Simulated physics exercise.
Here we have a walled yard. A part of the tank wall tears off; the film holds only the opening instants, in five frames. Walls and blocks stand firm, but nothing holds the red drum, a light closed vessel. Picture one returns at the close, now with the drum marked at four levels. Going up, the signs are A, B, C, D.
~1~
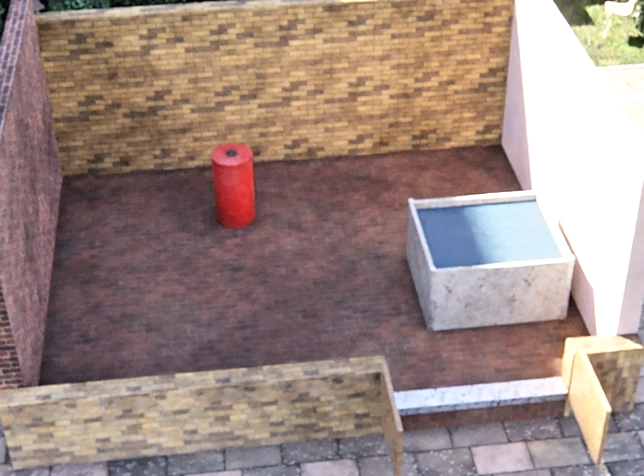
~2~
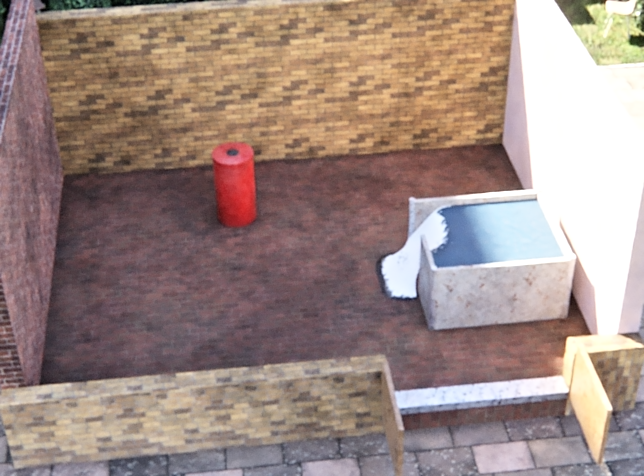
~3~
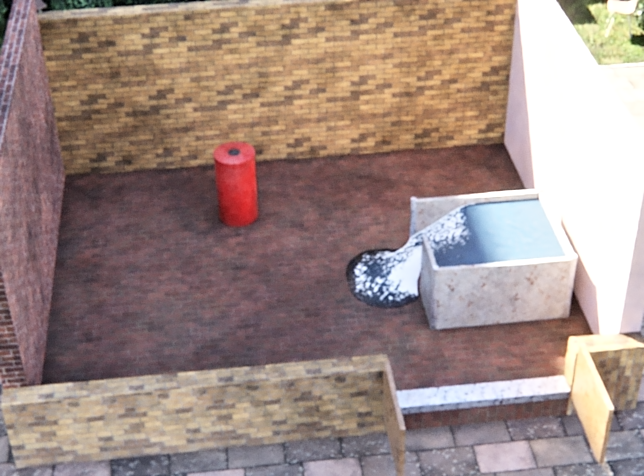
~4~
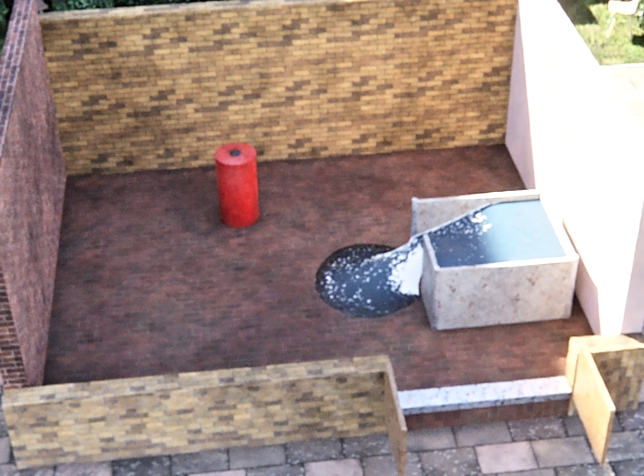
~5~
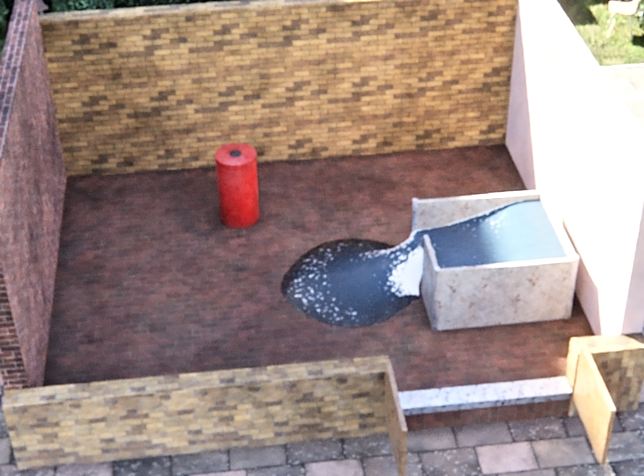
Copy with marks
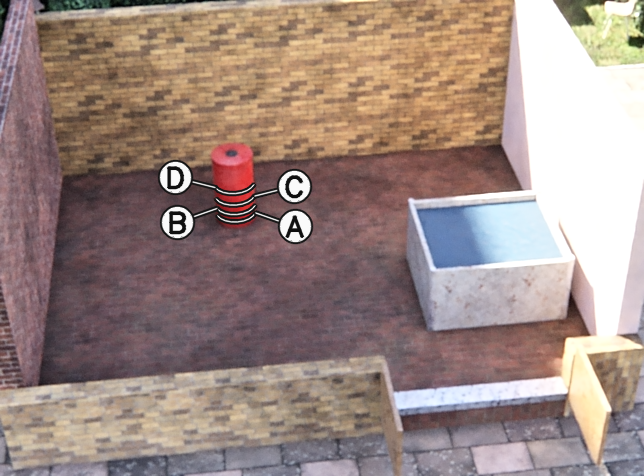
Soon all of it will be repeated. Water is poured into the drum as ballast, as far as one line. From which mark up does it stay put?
Choose B.
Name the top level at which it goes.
That is level A.
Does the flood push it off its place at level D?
No, not at all.
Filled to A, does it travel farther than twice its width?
No, it does not.
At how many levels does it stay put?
Three.
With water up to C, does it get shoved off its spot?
No.
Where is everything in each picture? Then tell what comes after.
The first picture shows lid of the red drum at (232, 154); tank full, its middle at (488, 235); open gate at (476, 351).
In the second picture, 1 % of the ground wet, in view closest to the drum at (383, 265).
In the third picture, 3 % of the ground wet, in view closest to the drum at (357, 263).
In the fourth picture, 5 % of the ground wet, in view closest to the drum at (340, 253).
The fifth picture shows lid of the red drum at (236, 154); 7 % of the ground wet, in view closest to the drum at (309, 256).
On the marked copy, A at (237, 221); B at (236, 214); C at (236, 205); D at (235, 193); from the bottom up A, B, C, D.
Choosing A, it is pushed about its own width away.
Choosing B, it does not move.
Choosing C, it does not move.
Choosing D, it does not move.
